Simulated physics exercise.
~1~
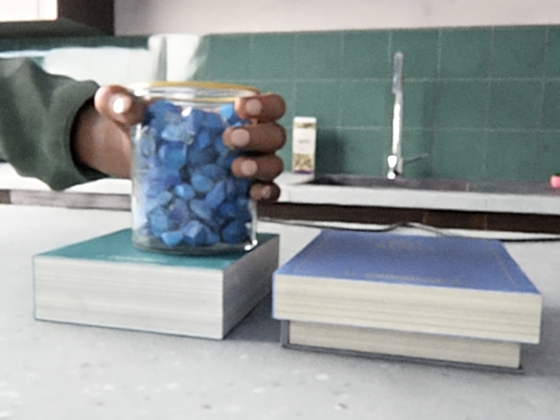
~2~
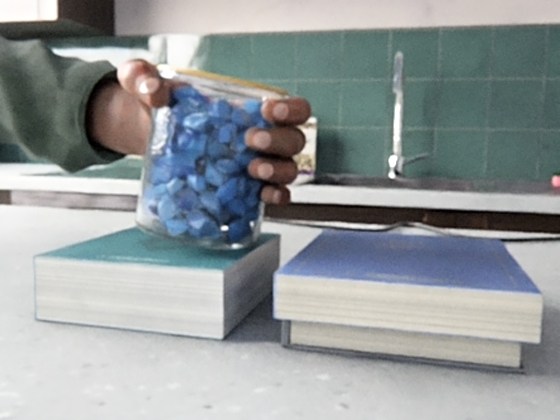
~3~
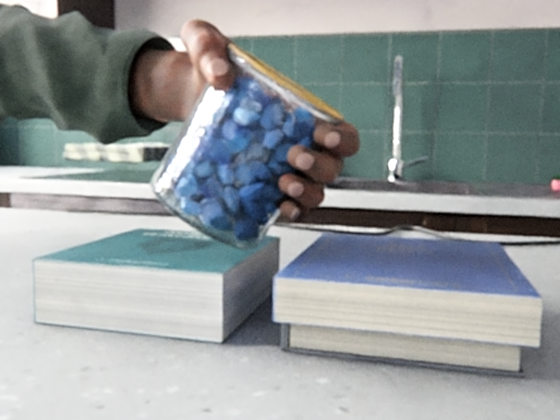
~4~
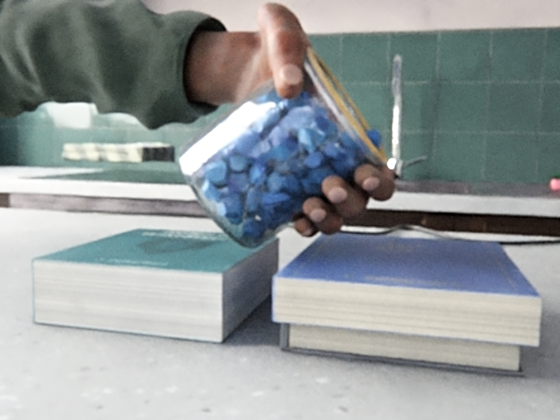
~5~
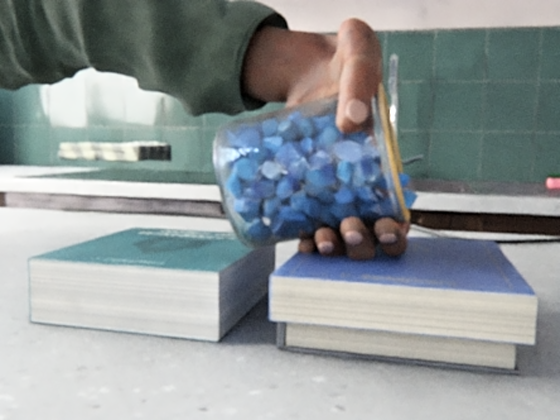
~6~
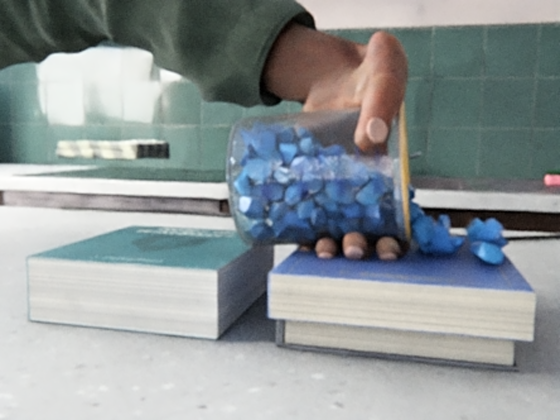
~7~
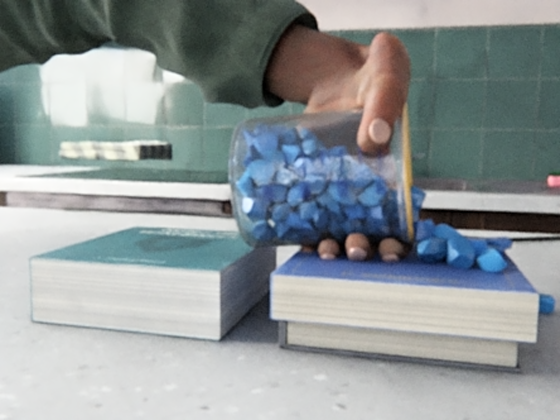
A hand tips a clear beaker onto the right book pile, spilling some blue stones.
